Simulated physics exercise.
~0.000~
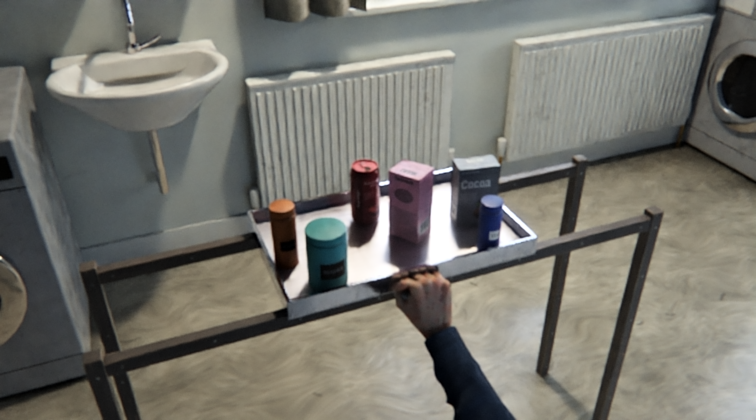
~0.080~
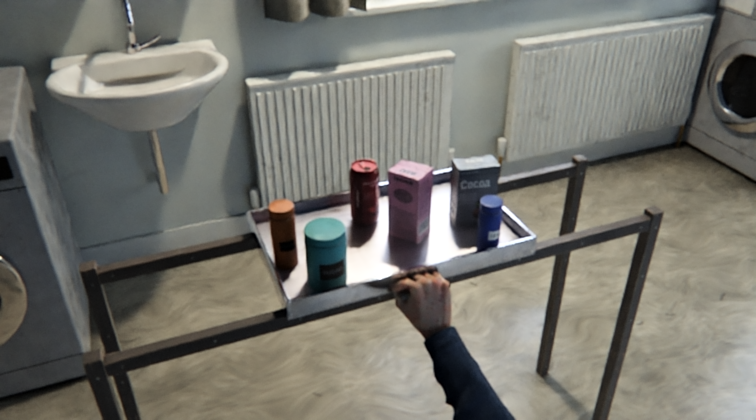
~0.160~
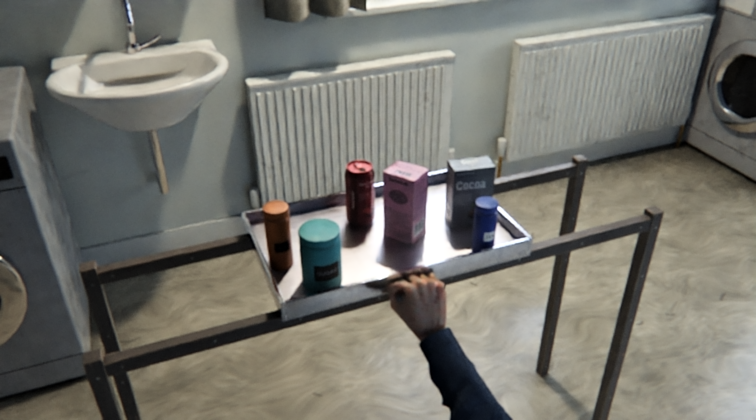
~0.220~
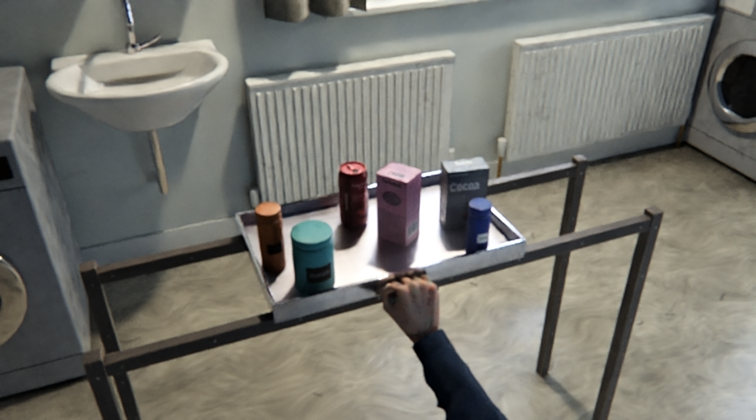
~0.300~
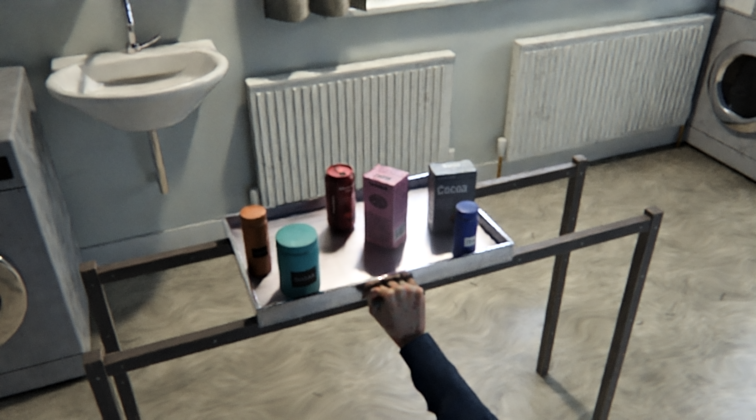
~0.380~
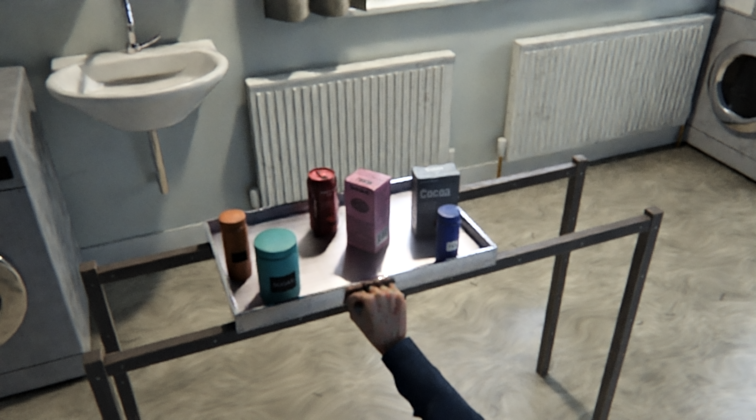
A silvery rimmed tray rests across a dark metal frame in a room with a sink, white radiators and washing machines, seen from slightly above. On it stand an orange shaker and turquoise jar at left, a red can and pink carton in the middle, and a grey carton and blue shaker at right. A hand grips the near rim, barely moving at first, then slides the tray gradually left while the camera stays still.
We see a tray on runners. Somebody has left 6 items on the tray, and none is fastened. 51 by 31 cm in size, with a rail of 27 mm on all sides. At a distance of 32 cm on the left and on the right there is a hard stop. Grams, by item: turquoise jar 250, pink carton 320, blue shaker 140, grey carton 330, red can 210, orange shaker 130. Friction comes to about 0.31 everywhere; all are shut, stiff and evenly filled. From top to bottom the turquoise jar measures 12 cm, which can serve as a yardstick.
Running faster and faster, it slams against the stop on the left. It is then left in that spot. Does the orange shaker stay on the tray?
No.
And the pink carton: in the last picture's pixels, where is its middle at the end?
It ends up near (174, 254).
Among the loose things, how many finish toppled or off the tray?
The answer: 1.
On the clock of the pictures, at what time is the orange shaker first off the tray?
Time: Roughly 0.8 s.
Around 0.78 s, tray moved 32 cm left; orange shaker now off the tray; pink carton at 5° to upright; turquoise jar at 11° to upright.
Around 0.98 s, tray moved 32 cm left; red can shifted 15 cm; blue shaker shifted 15 cm; pink carton shifted 16 cm.
Finally (1.4 s), off the tray, orange shaker; not toppled but over 5 cm from the start, pink carton, blue shaker, grey carton and red can; the last one still in place (within 5 cm).
